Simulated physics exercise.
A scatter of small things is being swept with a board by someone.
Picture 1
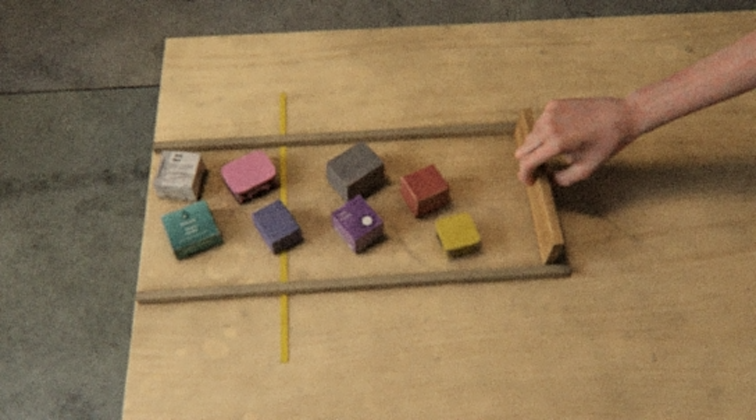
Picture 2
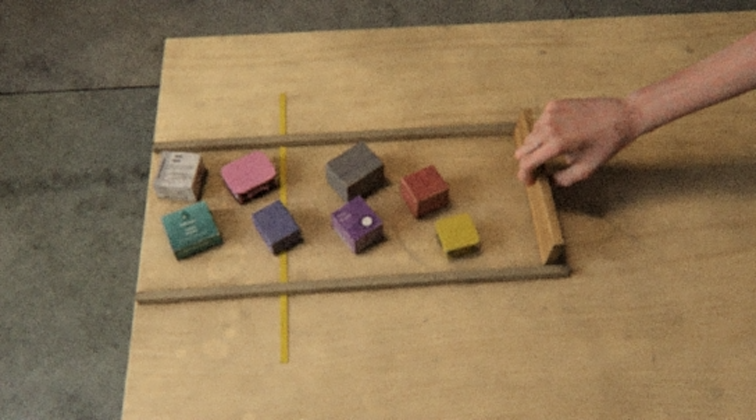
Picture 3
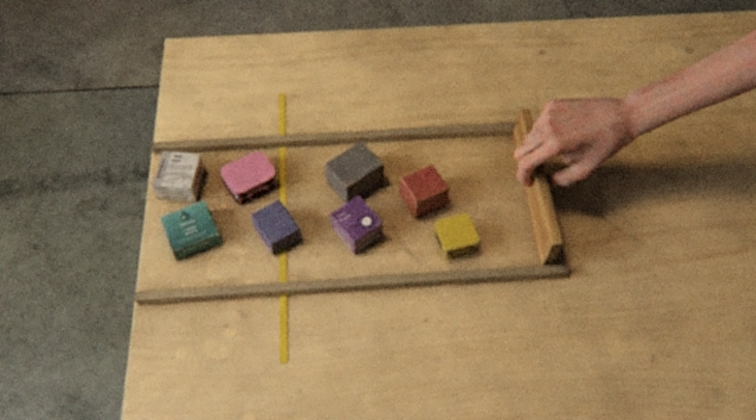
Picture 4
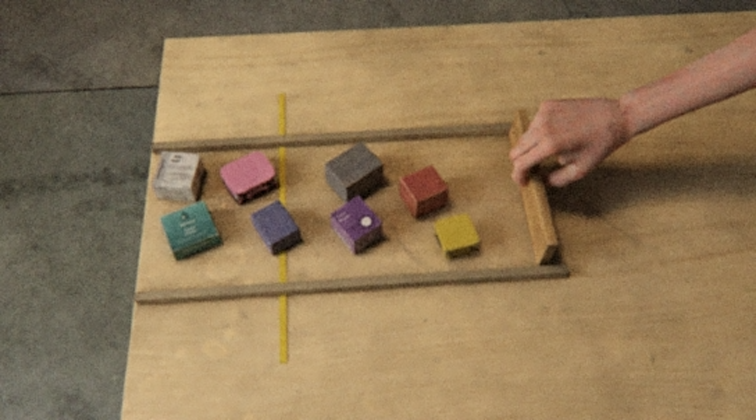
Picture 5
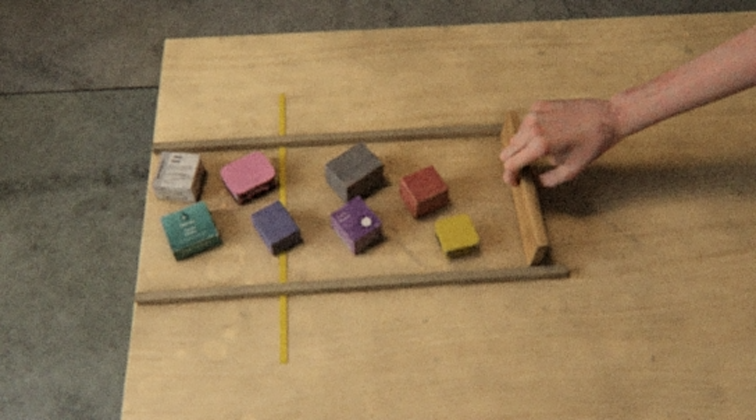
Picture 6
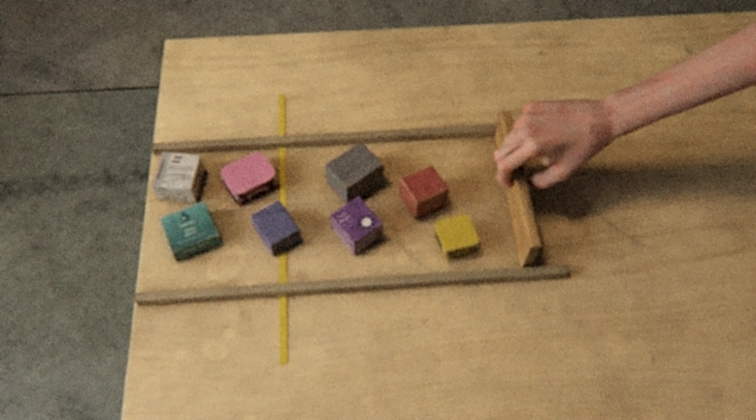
A hand slides a wooden board slightly left toward small colourful boxes that stay still.
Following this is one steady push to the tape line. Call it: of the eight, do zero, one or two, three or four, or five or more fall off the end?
Zero fall off.
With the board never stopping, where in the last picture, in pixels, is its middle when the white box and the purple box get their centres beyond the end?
White box over the end: About (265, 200). Purple box over the end: About (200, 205).
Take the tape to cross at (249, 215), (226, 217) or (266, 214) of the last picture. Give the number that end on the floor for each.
Down on the floor: 2, 3 and 1.
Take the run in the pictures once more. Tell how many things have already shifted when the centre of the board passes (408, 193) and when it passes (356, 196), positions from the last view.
By then 4, and later 5.
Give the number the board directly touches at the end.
That number would be 3.
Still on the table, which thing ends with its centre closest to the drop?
The turquoise box.
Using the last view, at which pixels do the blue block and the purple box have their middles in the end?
Final centres, first then second: (192, 232), (227, 229).
Soon after, none off yet; white box at rest near (179, 177); turquoise box at rest near (191, 231); pink case at rest near (249, 178).
At rest, the number that fall off is zero.
